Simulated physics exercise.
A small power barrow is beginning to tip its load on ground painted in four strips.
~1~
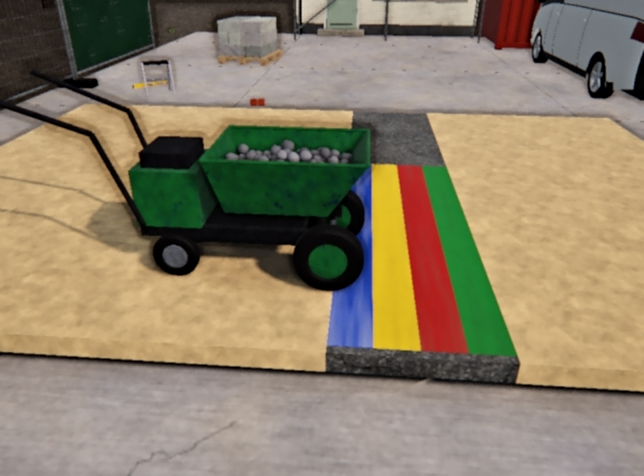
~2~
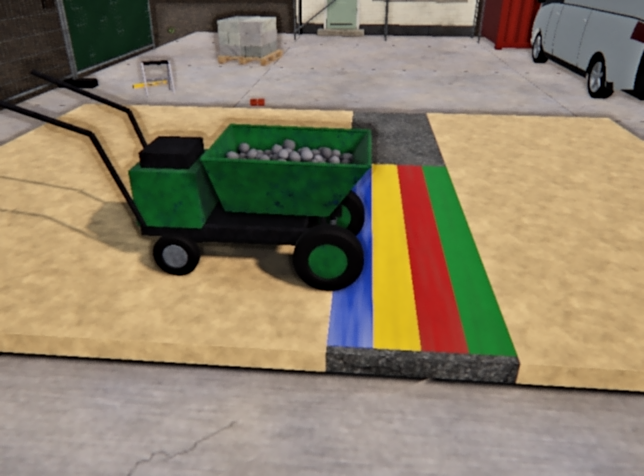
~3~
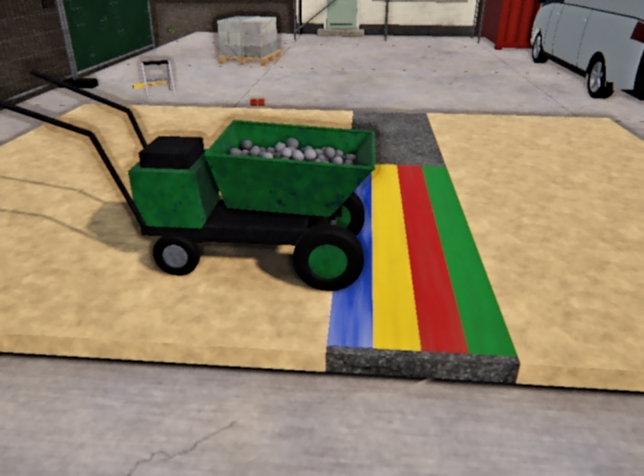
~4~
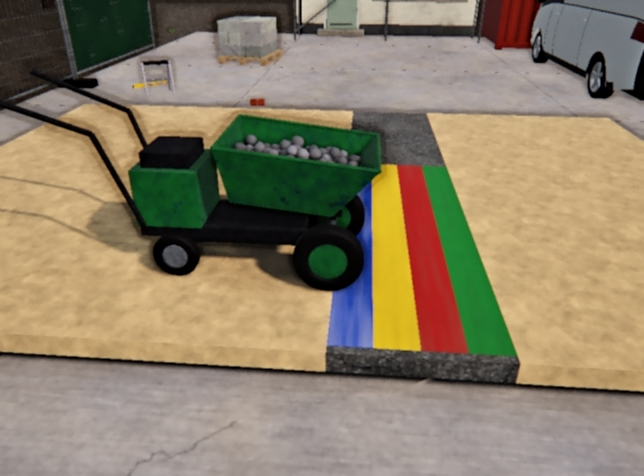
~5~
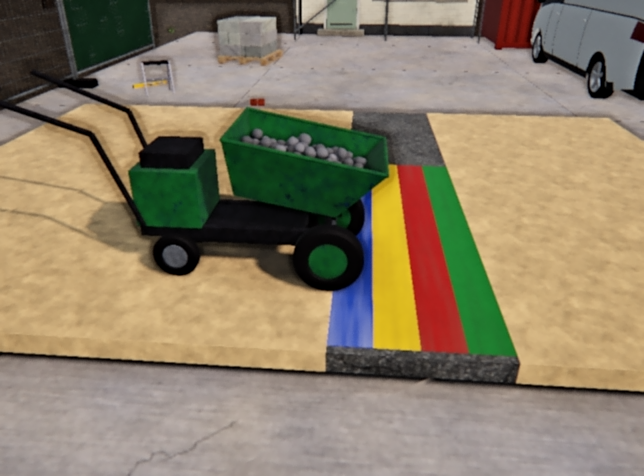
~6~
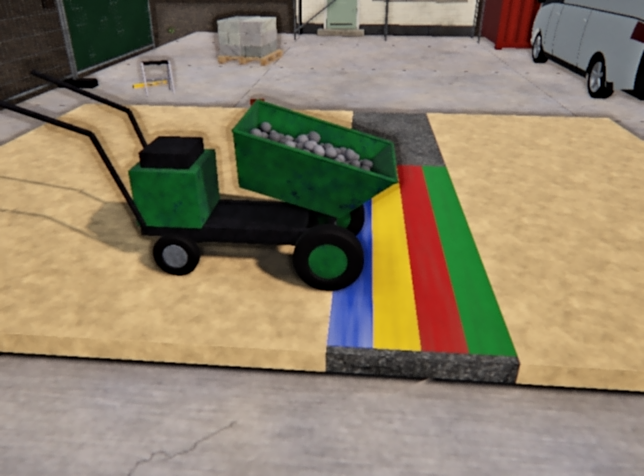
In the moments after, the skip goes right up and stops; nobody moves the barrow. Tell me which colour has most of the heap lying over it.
Most of the heap lies over green.
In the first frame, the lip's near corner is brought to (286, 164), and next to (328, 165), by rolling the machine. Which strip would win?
First: The strip in yellow. Next: The strip in red.
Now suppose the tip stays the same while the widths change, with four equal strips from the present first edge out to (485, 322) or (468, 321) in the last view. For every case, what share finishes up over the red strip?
10 and 0 percent, roughly.
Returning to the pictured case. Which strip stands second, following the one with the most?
Next in line comes the red strip.
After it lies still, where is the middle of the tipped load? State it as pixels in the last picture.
Near (465, 268), more or less.
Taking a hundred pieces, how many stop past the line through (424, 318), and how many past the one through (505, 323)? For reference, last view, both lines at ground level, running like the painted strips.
Around 70 per cent for the first, and 10 per cent for the second.
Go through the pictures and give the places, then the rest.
The first picture shows lip of the skip (367, 167), level; top of the load (293, 159), round cobbles; blue strip (352, 311); yellow strip (395, 313); red strip (438, 316); green strip (482, 318).
The second picture shows lip of the skip (369, 167), level; top of the load (277, 160).
The third picture shows lip of the skip (373, 169), tipped barely; top of the load (280, 158).
The fourth picture shows lip of the skip (379, 172), tipped a little; top of the load (285, 155).
The fifth picture shows lip of the skip (387, 176), tipped a little; top of the load (275, 149).
The sixth picture shows lip of the skip (396, 182), tipped clearly; top of the load (284, 145); blue strip (352, 311); yellow strip (395, 313); red strip (438, 316); green strip (482, 318).
Just after the last frame, skip tipped steeply; every one in the skip.
A moment on, skip tipped steeply; the larger part in the skip; about a tenth over the red strip; about a tenth over the green strip.
Further on, skip tipped right over; roughly a third in the skip; roughly a quarter over the red strip; roughly a third over the green strip; about a tenth off the paint.
When it is over, skip tipped right over; roughly a third in the skip; not one over the blue strip; not one over the yellow strip; roughly a quarter over the red strip; roughly a third over the green strip; about a tenth off the paint.
